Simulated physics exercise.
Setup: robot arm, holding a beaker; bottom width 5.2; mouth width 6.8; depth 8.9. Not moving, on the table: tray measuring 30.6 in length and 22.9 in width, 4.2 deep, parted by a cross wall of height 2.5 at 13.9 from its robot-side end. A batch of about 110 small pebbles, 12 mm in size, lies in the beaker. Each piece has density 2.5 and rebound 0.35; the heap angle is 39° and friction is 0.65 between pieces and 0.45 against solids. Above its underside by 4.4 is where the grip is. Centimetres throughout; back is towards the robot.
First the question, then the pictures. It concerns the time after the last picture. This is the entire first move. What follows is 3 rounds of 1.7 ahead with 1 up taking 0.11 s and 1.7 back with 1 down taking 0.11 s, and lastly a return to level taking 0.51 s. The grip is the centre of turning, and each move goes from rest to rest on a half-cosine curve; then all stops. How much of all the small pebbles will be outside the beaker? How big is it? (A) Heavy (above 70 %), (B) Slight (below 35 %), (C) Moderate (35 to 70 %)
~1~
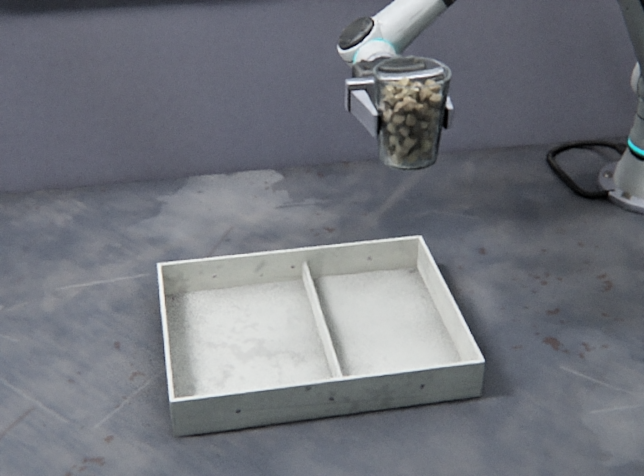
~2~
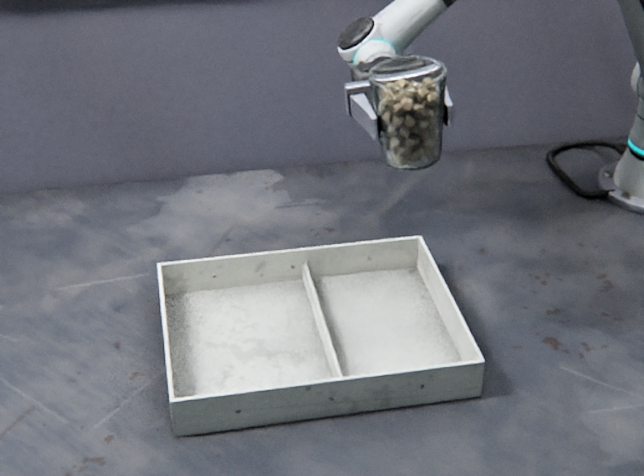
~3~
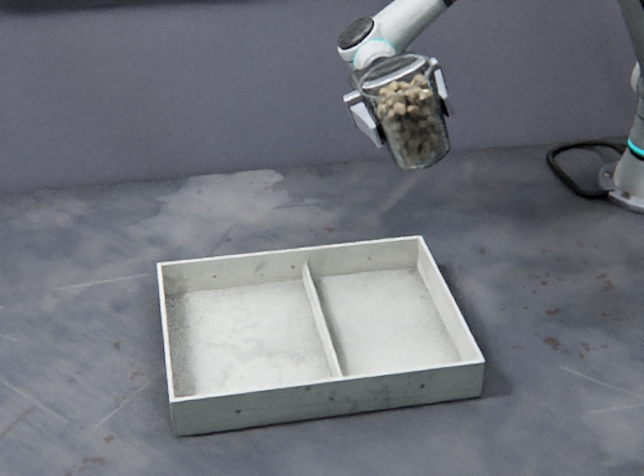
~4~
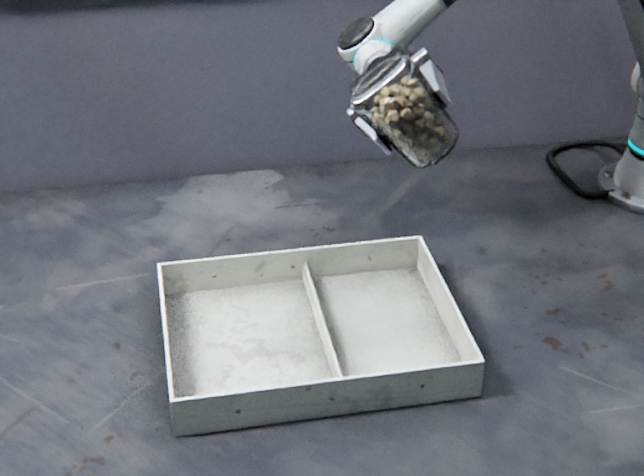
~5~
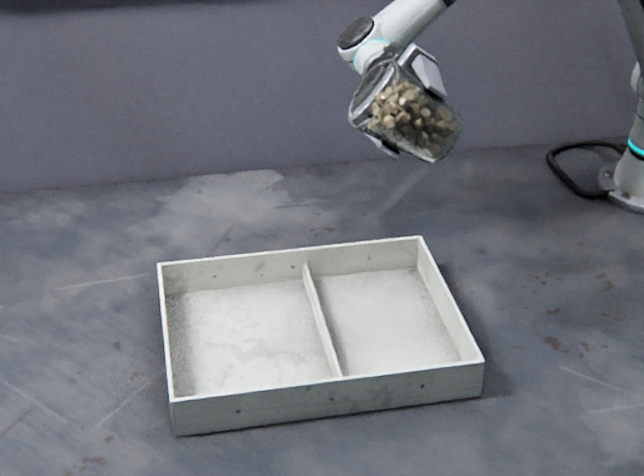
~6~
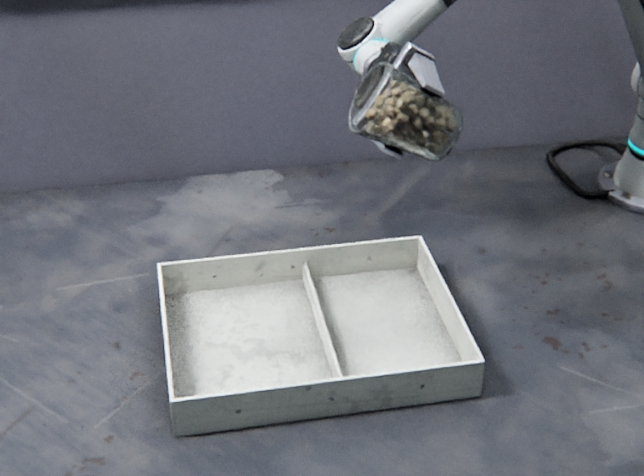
(B) Slight (below 35 %).
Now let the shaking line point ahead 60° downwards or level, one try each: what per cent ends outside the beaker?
Estimates, in order: 0 % then 5 %.
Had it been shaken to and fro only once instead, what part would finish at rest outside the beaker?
That would give close to 0 percent.
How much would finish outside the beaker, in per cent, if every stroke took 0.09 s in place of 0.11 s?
Then roughly 15 percent.
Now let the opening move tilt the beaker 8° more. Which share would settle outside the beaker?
Around 10 in a hundred, I'd say.
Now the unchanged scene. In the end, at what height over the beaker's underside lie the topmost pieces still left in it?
Top of the fill: Near 9.0 cm.
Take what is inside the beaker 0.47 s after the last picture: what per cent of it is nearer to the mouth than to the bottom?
Share in the mouth half: About 50 %.
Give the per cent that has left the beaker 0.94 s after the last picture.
Roughly 5 per cent by then.
Then, 0.47 s on, tilted 59° forward, highest piece 29 above the table; 108 in the beaker, 1 in flight or on a rim.
Then, 0.94 s on, tilted 26° forward, highest piece 30 above the table; 106 in the beaker, 3 in the far-side part.
Then, 1.37 s on, level, highest piece 32 above the table; 106 in the beaker, 3 in the far-side part.
Then, 2.42 s on, level, highest piece 32 above the table; 106 in the beaker, 3 in the far-side part.
In the end, 106 in the beaker, 3 in the far-side part. That is 3 % outside the beaker.
